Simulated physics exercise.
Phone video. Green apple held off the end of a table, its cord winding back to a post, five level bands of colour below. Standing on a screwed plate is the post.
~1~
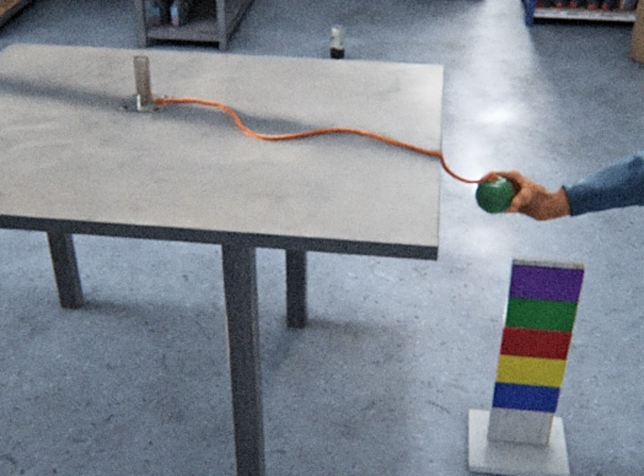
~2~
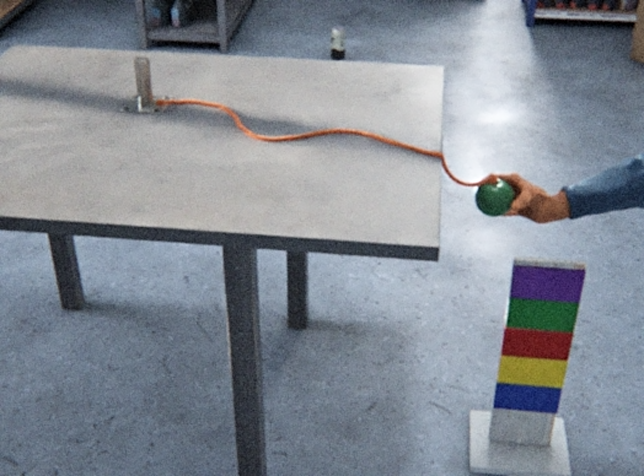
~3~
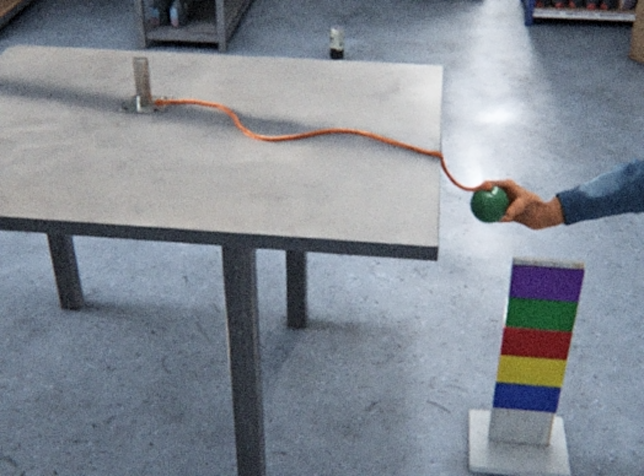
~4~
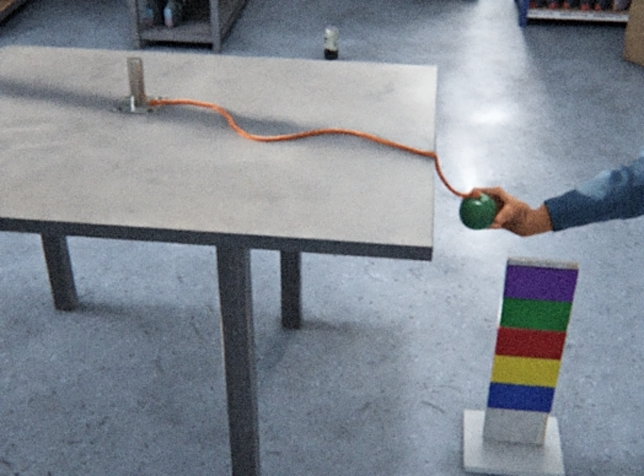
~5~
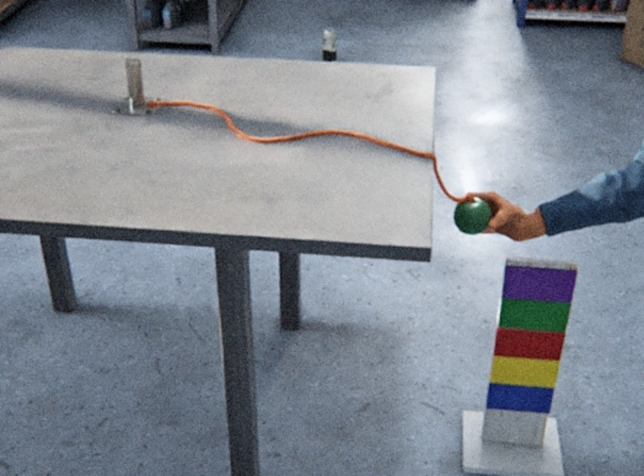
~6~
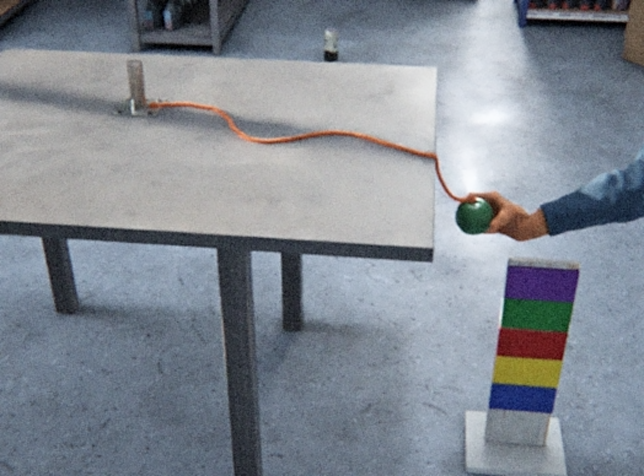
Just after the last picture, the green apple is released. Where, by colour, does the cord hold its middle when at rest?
By colour, at purple.
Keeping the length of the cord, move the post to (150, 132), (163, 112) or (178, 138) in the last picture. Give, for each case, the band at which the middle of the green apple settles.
The first case gives green, the second green and the third red.
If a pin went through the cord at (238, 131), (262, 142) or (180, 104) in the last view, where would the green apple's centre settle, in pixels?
Estimated spots in sequence: (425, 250), (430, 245), (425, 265).
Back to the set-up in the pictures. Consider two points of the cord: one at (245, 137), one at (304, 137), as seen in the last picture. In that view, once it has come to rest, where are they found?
Final spots: (284, 126), then (344, 134).
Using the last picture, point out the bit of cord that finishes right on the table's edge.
Spot: Approx. (392, 145).
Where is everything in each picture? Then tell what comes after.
The first frame shows green apple (495, 195); purple (546, 285); green (541, 315); red (536, 344); yellow (531, 372); blue (526, 399).
The second frame shows green apple (494, 198); cord through (189, 102) (237, 120) (286, 139) (359, 133) (427, 153).
The third frame shows green apple (489, 204).
The fourth frame shows green apple (478, 212); cord through (183, 102) (231, 120) (280, 139) (353, 133) (420, 153).
The fifth frame shows green apple (472, 217).
The sixth frame shows green apple (474, 217); cord through (183, 105) (231, 123) (280, 141) (353, 134) (420, 154).
Soon after, apple near (454, 268); level with purple.
Then, apple near (403, 251); level with purple.
Further on, apple near (422, 266); level with purple.
At rest, apple near (425, 266); level with purple. Its middle rests at the purple band.
